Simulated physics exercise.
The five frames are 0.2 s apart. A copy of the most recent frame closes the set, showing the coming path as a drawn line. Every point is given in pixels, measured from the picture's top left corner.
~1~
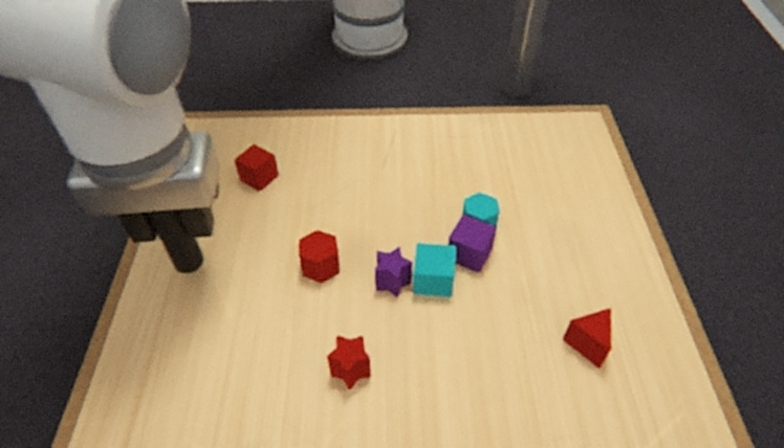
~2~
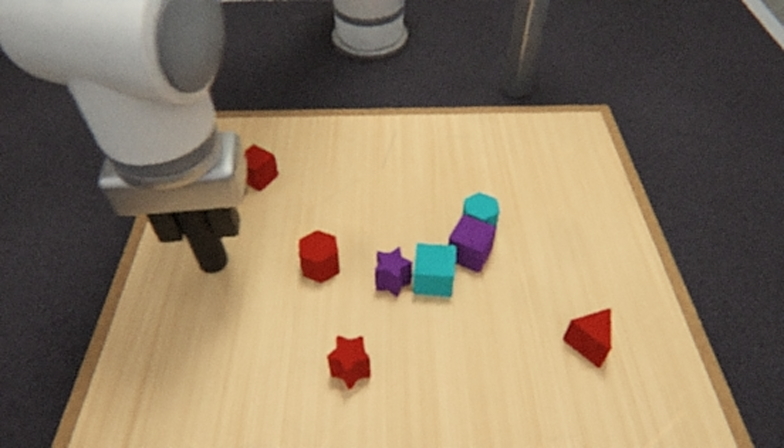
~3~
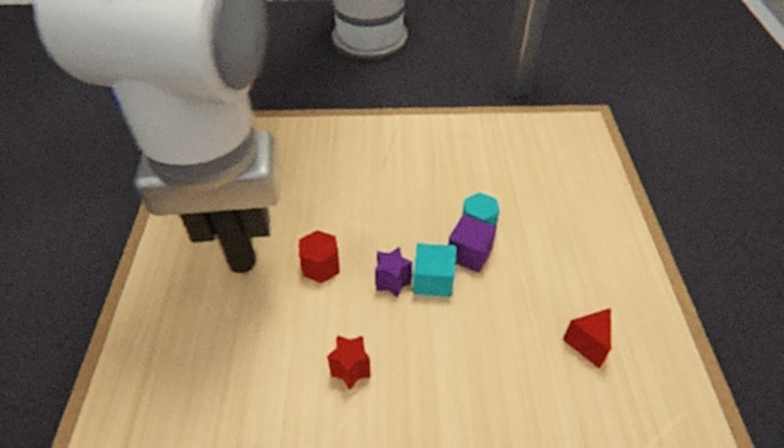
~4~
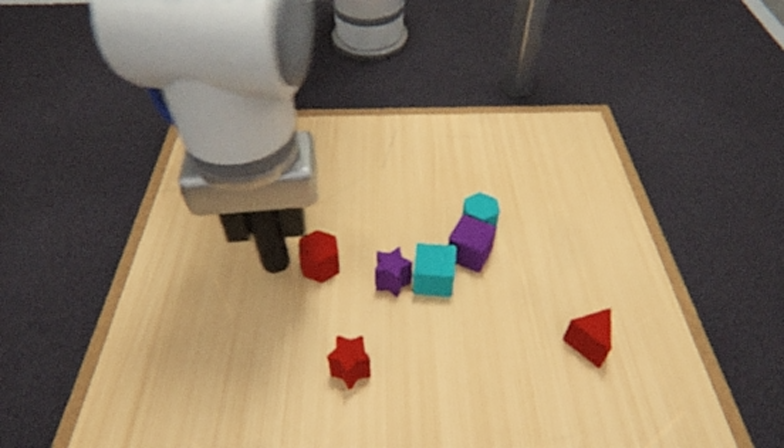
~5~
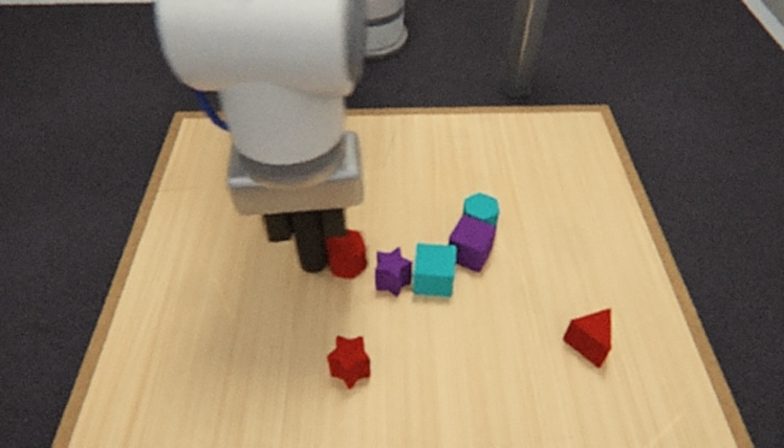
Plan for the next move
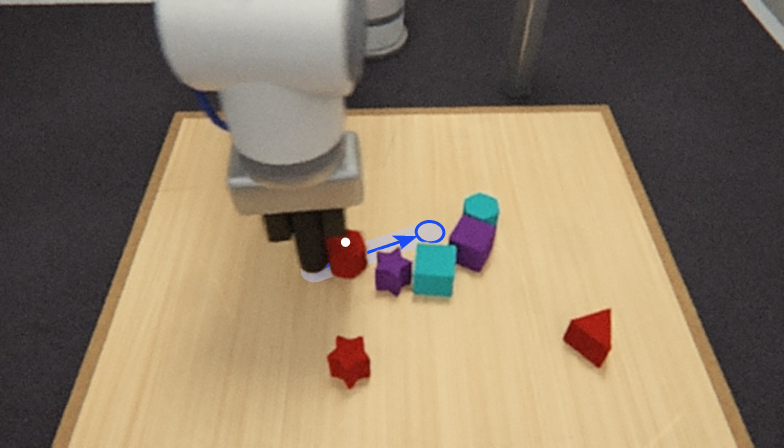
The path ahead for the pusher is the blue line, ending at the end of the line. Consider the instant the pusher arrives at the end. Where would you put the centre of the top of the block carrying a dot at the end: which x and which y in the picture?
Close to (456, 228).
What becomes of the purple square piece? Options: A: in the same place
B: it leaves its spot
My answer is option B.
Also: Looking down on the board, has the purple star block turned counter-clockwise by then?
No
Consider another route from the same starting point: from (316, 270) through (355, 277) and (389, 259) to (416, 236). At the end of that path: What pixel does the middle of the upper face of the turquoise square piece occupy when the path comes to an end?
Around pixel (456, 262).
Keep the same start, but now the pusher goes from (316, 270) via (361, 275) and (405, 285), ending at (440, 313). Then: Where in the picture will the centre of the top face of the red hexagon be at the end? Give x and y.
My prediction: (385, 228).
Drawn move, from (316, 270) directly to (430, 232); the dot is on the red hexagon.
On the path given first. One third of the way, pusher at (356, 248); red hexagon at (389, 232), turned 20° clockwise; purple star block at (400, 263), turned 30° clockwise.
Two thirds of the way, pusher at (394, 235); red hexagon at (428, 227), turned 35° clockwise; purple star block at (401, 263), turned 30° clockwise.
At the end, pusher at (431, 223); red hexagon at (456, 228), turned 65° clockwise; purple star block at (401, 263), turned 30° clockwise; turquoise square piece still; purple square piece at (496, 238).
